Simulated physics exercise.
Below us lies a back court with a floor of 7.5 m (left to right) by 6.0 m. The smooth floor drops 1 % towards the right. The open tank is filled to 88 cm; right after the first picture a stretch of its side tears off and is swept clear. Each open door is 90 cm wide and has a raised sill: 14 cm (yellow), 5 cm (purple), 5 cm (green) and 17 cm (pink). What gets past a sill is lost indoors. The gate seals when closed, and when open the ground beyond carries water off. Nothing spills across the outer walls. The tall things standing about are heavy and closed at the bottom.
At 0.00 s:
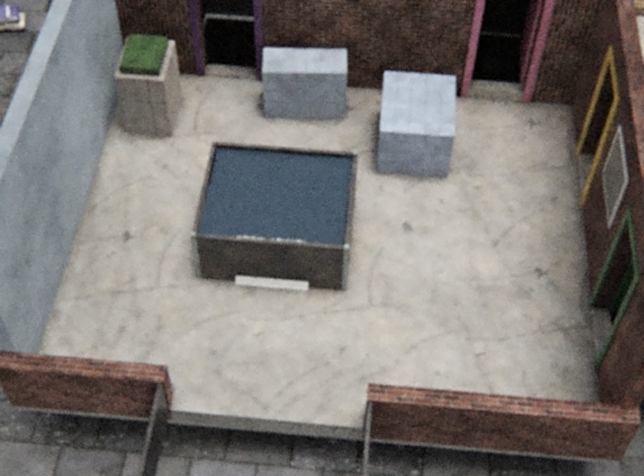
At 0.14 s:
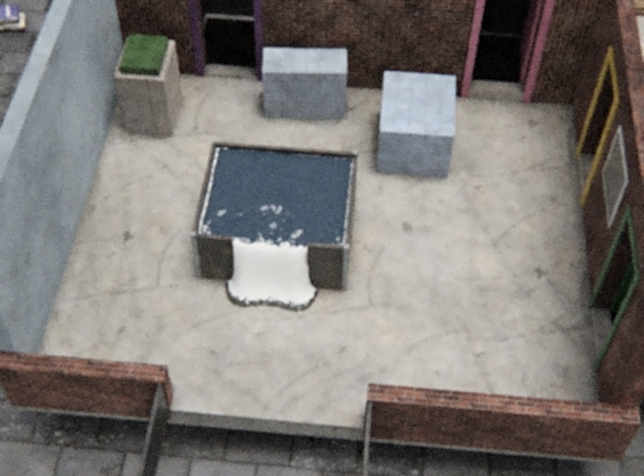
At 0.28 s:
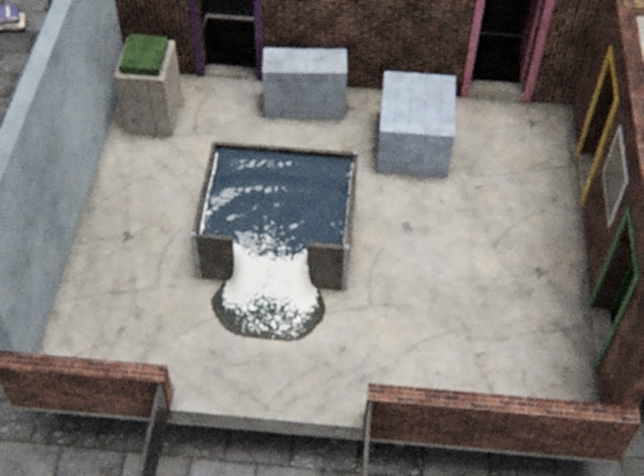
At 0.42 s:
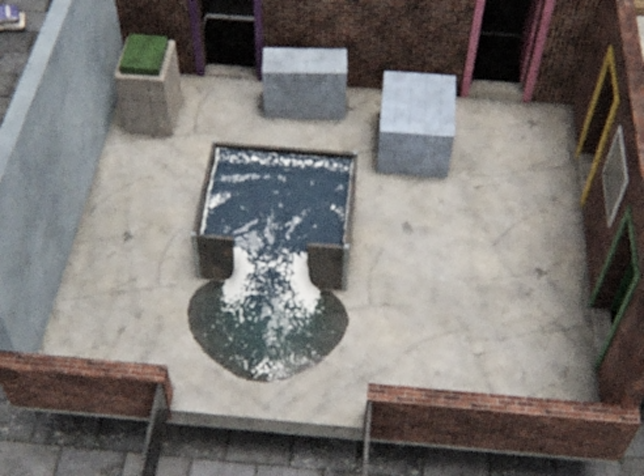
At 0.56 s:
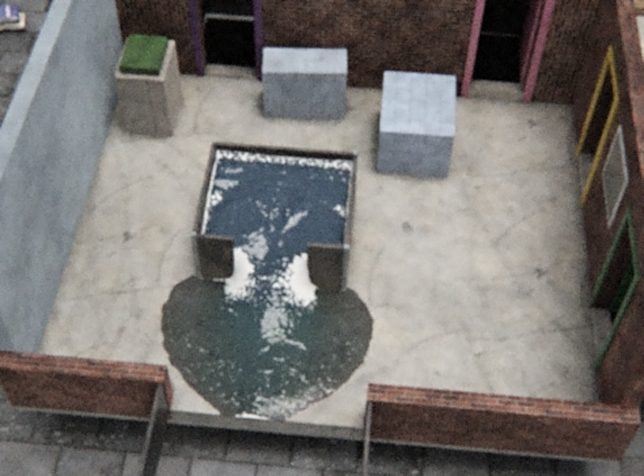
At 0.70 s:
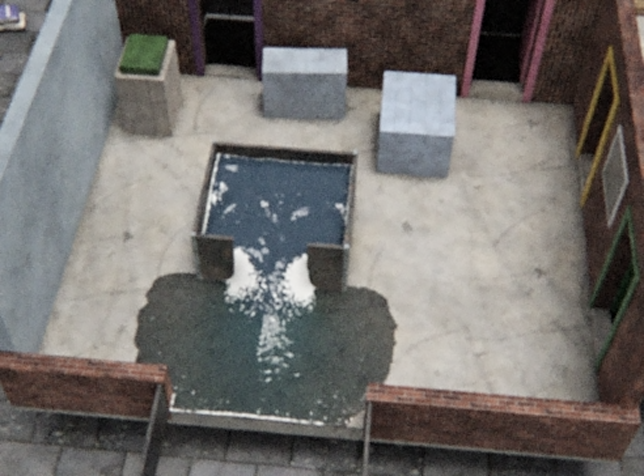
A walled court holds an open tank whose front gives way, and water spreads across the floor.
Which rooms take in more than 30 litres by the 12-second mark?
Within that time: At the yellow door it does not reach the limit; at the purple door it stays under the limit; at the green door it does not reach the limit; at the pink door it stays under the limit.
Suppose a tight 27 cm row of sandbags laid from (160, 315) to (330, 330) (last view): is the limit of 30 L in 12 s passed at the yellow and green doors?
Against that limit: Yellow below, green over.
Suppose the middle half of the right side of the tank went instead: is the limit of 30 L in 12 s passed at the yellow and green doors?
Against that limit: Yellow above, green over.
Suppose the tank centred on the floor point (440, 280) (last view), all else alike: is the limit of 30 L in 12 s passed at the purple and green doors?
Then: Purple under, green past it.
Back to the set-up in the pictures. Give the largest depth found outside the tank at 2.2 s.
Up to some 30 cm.
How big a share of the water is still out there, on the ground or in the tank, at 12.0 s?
Roughly 32 in a hundred.
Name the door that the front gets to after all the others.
It is the pink one.
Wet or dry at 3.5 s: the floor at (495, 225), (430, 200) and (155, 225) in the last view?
In that order: Dry, dry, flooded.
After 1.4 s water covers 20 % of the floor and is deepest (46 cm) near (267, 287); yellow door not reached, purple door not reached, green door not reached, pink door not reached.
After 2.2 s water covers 25 % of the floor and is deepest (30 cm) near (267, 287); yellow door not reached, purple door not reached, green door not reached, pink door not reached.
After 3.5 s water covers 40 % of the floor and is deepest (22 cm) near (267, 287); yellow door not reached, purple door not reached, green door 7 cm at the sill, 0 L in, pink door not reached.
After 7.0 s water covers 60 % of the floor and is deepest (11 cm) near (267, 287); yellow door 2 cm at the sill, 0 L in, purple door 4 cm at the sill, 0 L in, green door 4 cm at the sill, 3 L in, pink door not reached.
After 12.0 s water covers 70 % of the floor and is deepest (6 cm) near (267, 287); yellow door 3 cm at the sill, 0 L in, purple door 3 cm at the sill, 0 L in, green door 3 cm at the sill, 3 L in, pink door 3 cm at the sill, 0 L in.
